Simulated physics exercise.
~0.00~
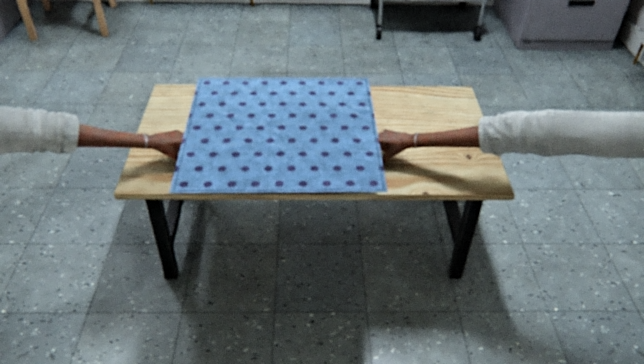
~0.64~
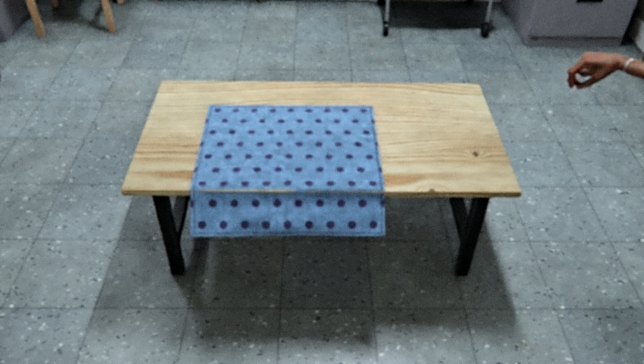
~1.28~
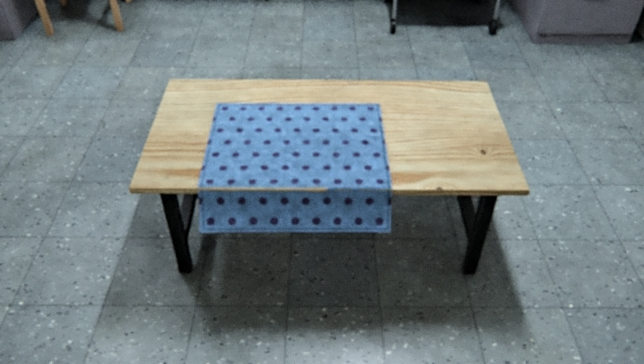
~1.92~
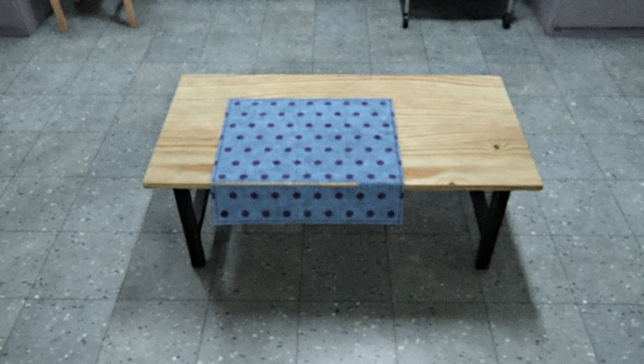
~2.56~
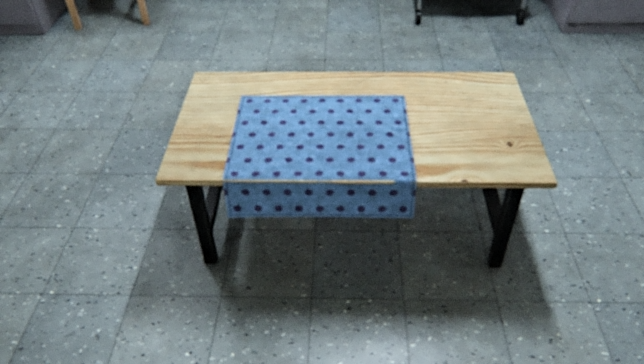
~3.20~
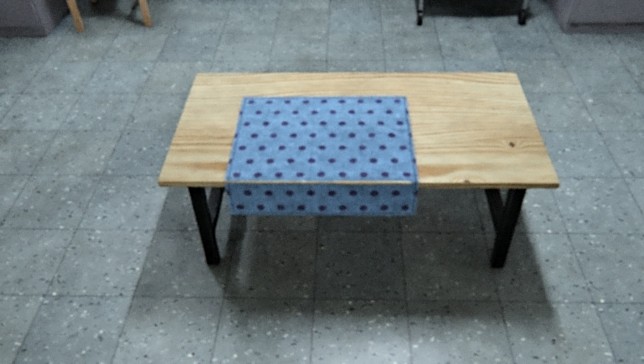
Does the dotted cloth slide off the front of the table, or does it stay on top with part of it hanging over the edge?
The dotted cloth stays on the table, with its front part hanging down over the edge.
